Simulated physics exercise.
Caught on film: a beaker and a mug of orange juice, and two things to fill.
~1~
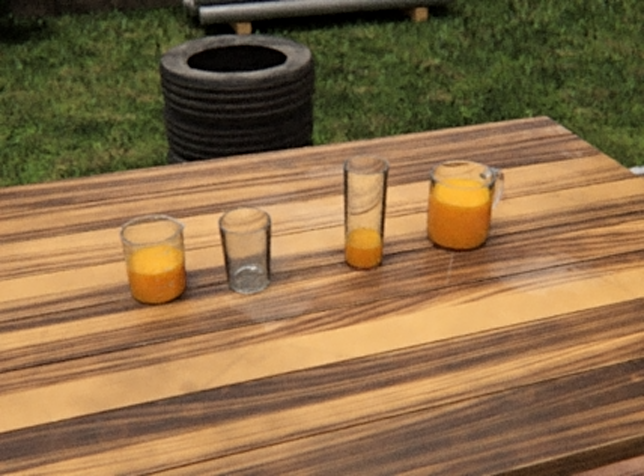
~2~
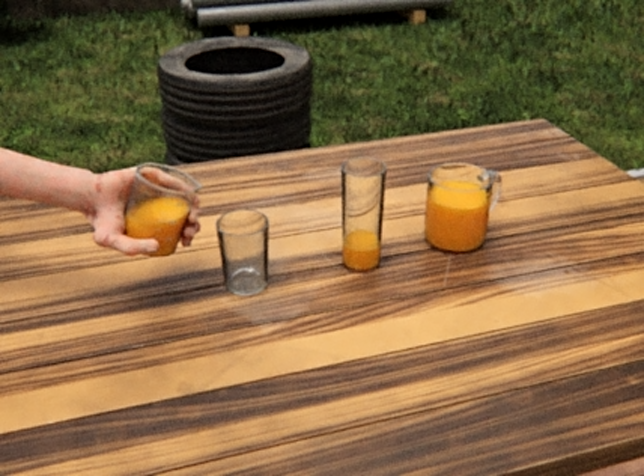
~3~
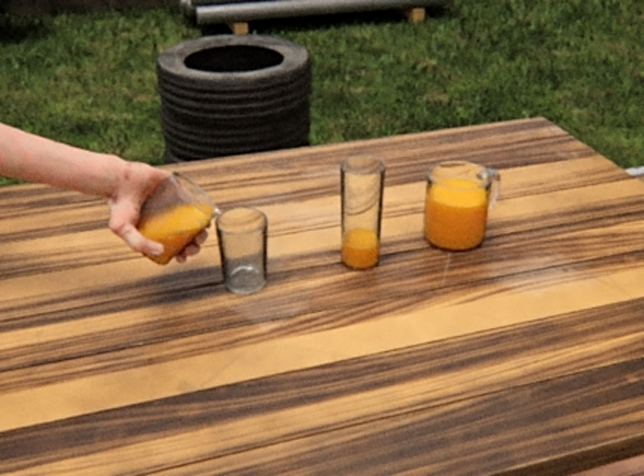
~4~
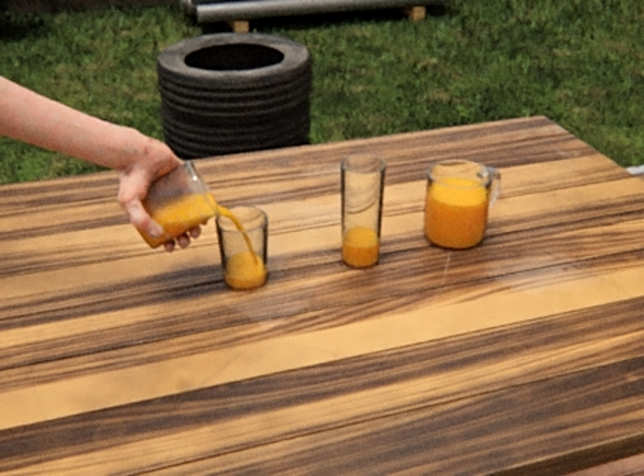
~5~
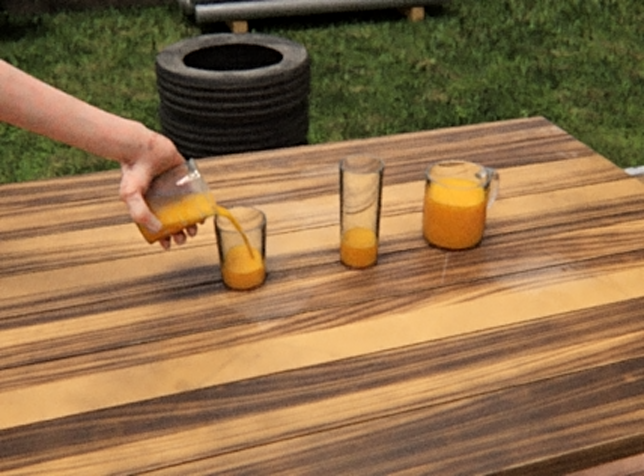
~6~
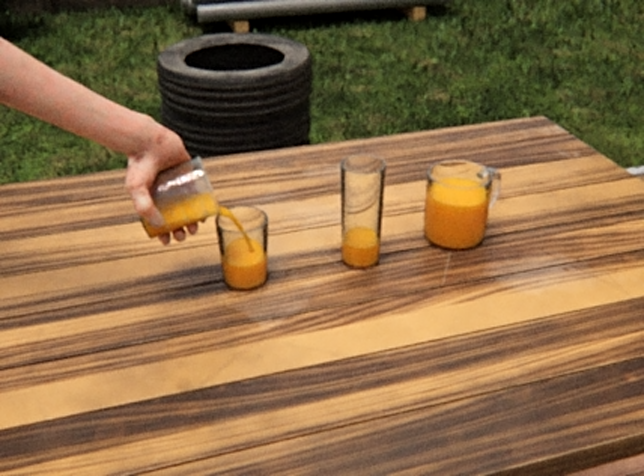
On a striped wooden table outdoors, a hand lifted the leftmost glass of orange juice, tilted it to the right, and poured a thin stream into the empty tumbler beside it, gradually raising the juice inside.
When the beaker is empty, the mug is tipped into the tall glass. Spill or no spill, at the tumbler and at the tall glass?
Left, the tumbler takes it all; right, the tall glass runs over.
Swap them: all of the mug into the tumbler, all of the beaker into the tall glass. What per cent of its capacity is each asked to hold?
In turn 160 and 80 per cent.
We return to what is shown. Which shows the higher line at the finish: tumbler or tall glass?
The one on the right.
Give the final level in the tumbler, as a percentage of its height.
Some 75 per cent.
A moment on, the tumbler is about half full.
Further on, the tumbler is about three quarters full.
When it is over, the tumbler is about three quarters full; the tall glass is full to the brim and overflowed.
